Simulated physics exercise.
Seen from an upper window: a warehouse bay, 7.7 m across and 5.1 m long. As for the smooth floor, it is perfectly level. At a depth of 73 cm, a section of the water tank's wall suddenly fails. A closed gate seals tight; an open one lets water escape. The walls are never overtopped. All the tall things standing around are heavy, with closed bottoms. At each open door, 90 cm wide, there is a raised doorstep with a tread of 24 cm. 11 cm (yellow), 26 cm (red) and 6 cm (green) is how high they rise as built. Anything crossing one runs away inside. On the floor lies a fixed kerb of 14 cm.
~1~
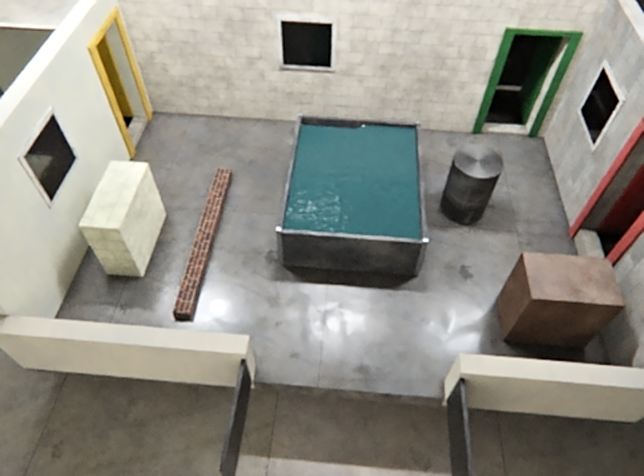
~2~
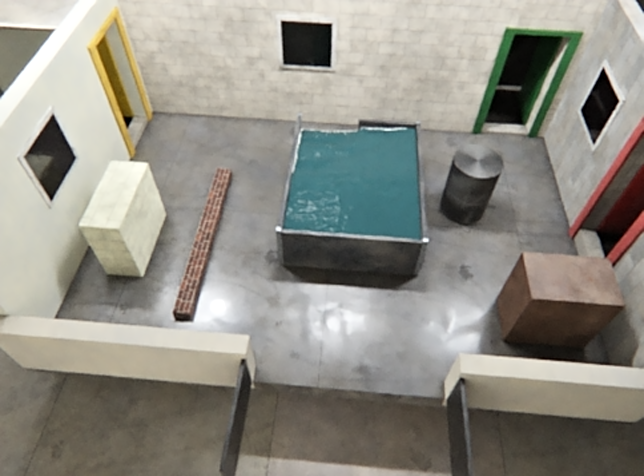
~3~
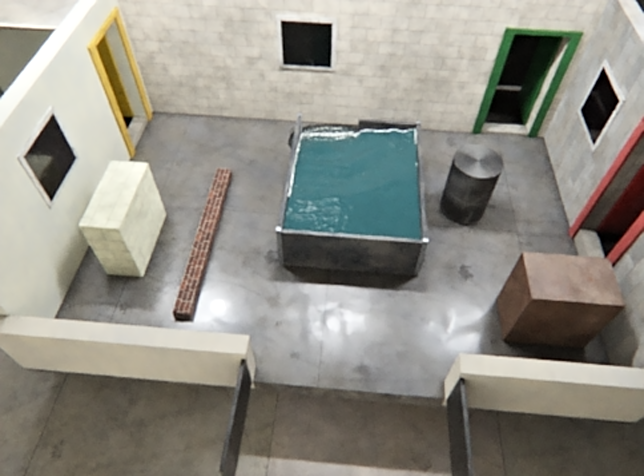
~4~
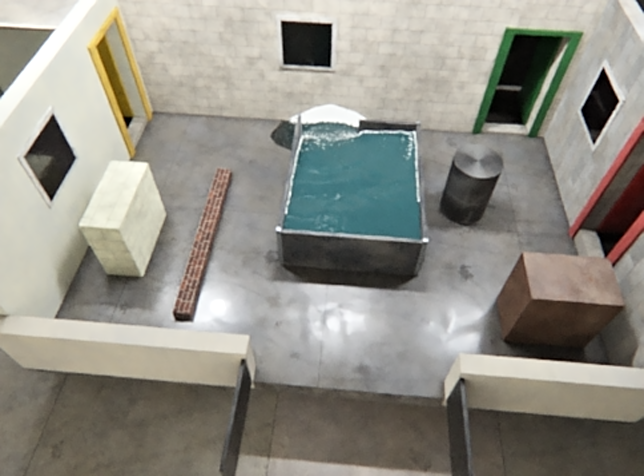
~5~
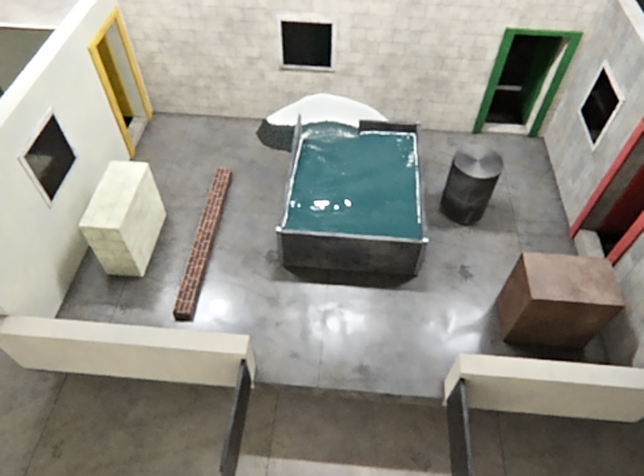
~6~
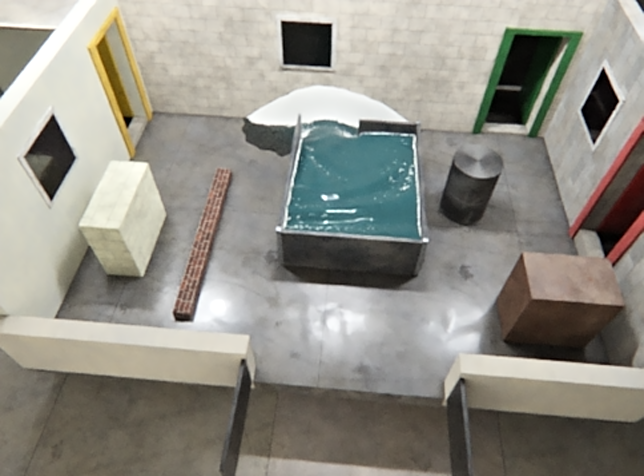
In the video, a tank of teal water stands in a warehouse bay between a brick strip and a dark cylinder; part of its far wall gives way, and water pours out behind it, spreading across the grey floor.
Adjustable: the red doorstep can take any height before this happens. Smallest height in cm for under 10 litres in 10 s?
Around 7 cm.
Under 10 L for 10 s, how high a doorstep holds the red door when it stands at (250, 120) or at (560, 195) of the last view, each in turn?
About 16 cm, then about 18 cm.
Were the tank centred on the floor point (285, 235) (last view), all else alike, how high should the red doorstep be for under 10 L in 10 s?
Roughly 5.5 cm is needed.
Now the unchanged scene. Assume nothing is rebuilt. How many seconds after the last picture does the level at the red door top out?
I'd say near 2.8 seconds.
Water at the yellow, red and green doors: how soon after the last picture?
Yellow: 0.7 s; red: 1.8 s; green: 0.5 s.
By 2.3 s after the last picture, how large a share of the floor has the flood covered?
Wet share: Near 45 %.
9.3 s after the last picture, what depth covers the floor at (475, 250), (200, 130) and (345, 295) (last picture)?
6, 12 and 5 cm, respectively.
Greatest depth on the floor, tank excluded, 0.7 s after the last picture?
About 60 cm.
Then, 0.7 s after the last picture water covers 25 % of the floor, deepest (60 cm) near (324, 124); it has not reached the red door.
Then, 2.3 s after the last picture water covers 45 % of the floor, deepest (37 cm) near (323, 130); 8 cm at the red door, 0 litres in over its 26 cm doorstep.
Then, 9.3 s after the last picture water covers 95 % of the floor, deepest (14 cm) near (48, 333); 7 cm at the red door, 0 litres in over its 26 cm doorstep.
At the red door as built, the water peaked near 9 cm, 2.9 s after the last picture.
With a doorstep of 6.5 cm, 13 litres would have come in within the 10 s; with 8 cm, 6 litres. So under 10 litres takes about 7 cm.
